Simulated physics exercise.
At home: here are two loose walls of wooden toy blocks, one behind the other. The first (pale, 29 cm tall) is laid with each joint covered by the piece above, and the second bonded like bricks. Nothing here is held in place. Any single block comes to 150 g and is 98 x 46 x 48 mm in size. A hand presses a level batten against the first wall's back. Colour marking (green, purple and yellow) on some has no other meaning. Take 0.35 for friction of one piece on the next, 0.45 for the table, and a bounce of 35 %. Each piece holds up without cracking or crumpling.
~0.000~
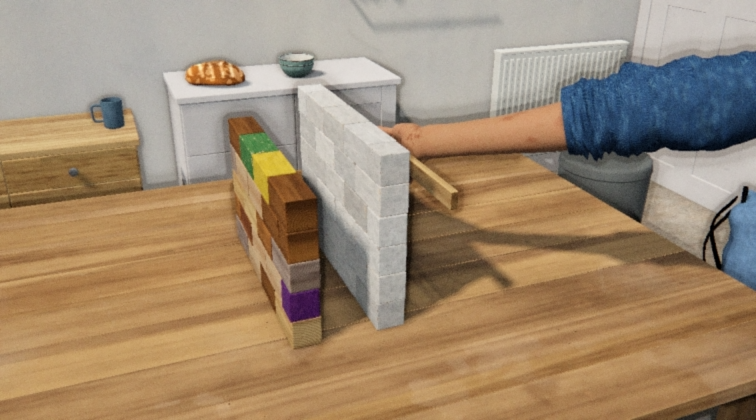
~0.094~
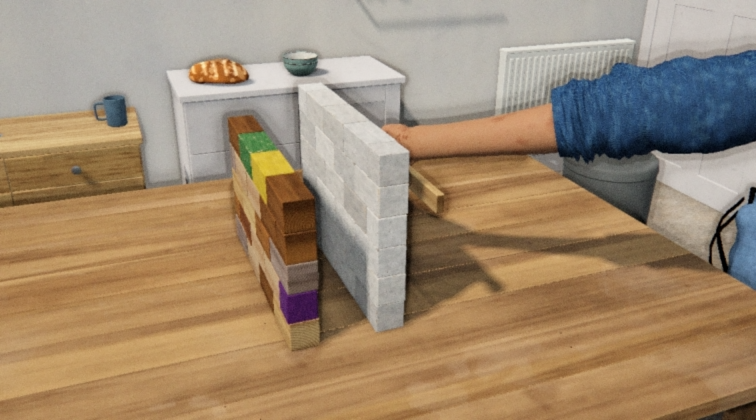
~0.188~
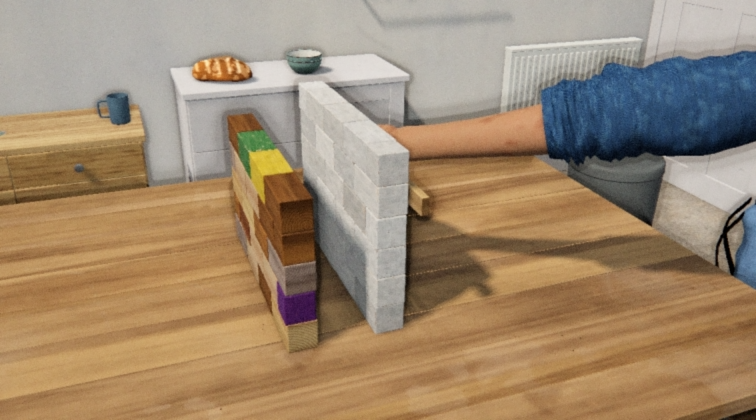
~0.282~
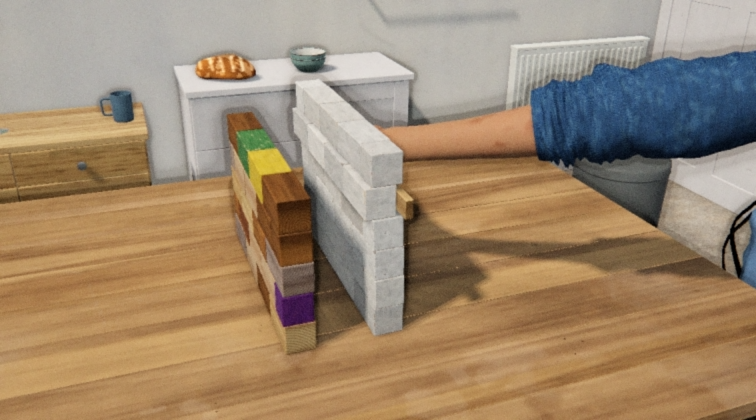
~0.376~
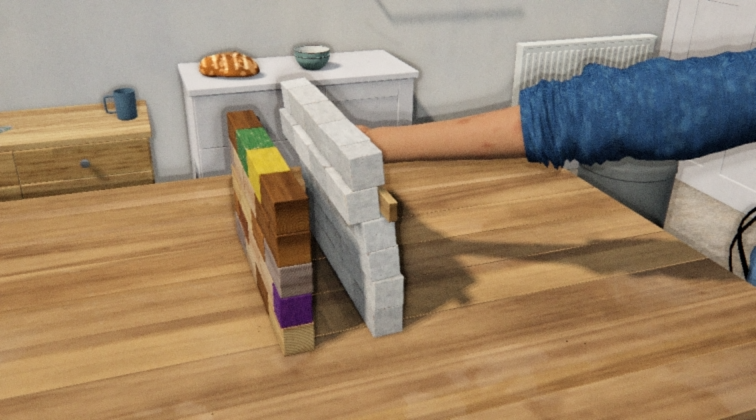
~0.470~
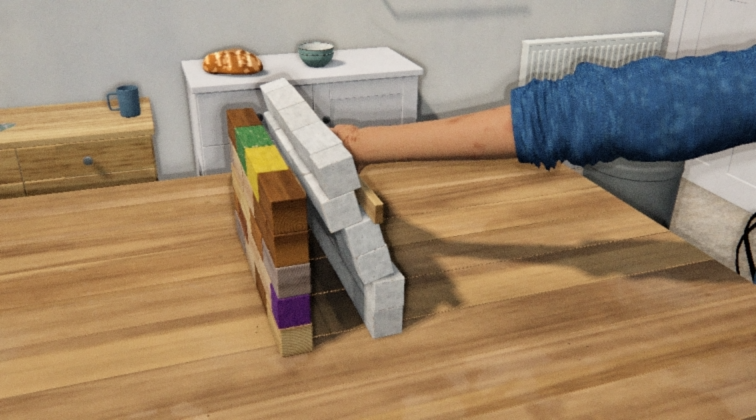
We see a hand push a wooden batten leftward into the back of a pale block wall on a table, its upper rows shifting and leaning toward the multicoloured wall, which stays still as the lower blocks tilt.
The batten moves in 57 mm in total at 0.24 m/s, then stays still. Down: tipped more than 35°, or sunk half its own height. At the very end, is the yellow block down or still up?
At the very end the yellow block is down.
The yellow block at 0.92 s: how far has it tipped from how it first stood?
Near 90 degrees from how it began.
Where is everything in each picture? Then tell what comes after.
In the first picture (pixels give the middle of a visible side; the camera moves round a little), batten (455, 201) 53 mm from the wall; yellow block (274, 162); green block (259, 142); purple block (305, 306); none of the others has stirred.
In the second picture, batten (440, 204) 30 mm from the wall; yellow block (272, 162).
In the third picture, batten (426, 207) 8 mm from the wall; yellow block (271, 161).
In the fourth picture, batten (410, 210) 15 mm in; yellow block (269, 160).
In the fifth picture, batten (394, 213) 37 mm in; yellow block (268, 159); none of the others has stirred.
In the sixth picture, batten (379, 214) 55 mm in; yellow block (266, 158); purple block (294, 313); green block (254, 135); none of the others has stirred.
After 0.72 s, 20 of the pale wall down; none of the 22 blocks of the second wall down, 17 disturbed; yellow block 24° from how it stood; green block 24° from how it stood.
After 0.92 s, 20 of the pale wall down; 16 of the 22 blocks of the second wall down; yellow block on its side; green block on its side.
In the end (1.8 s), 20 of the pale wall down; 16 of the 22 blocks of the second wall down; yellow block on its side; green block upside down; purple block 16 mm from its place.
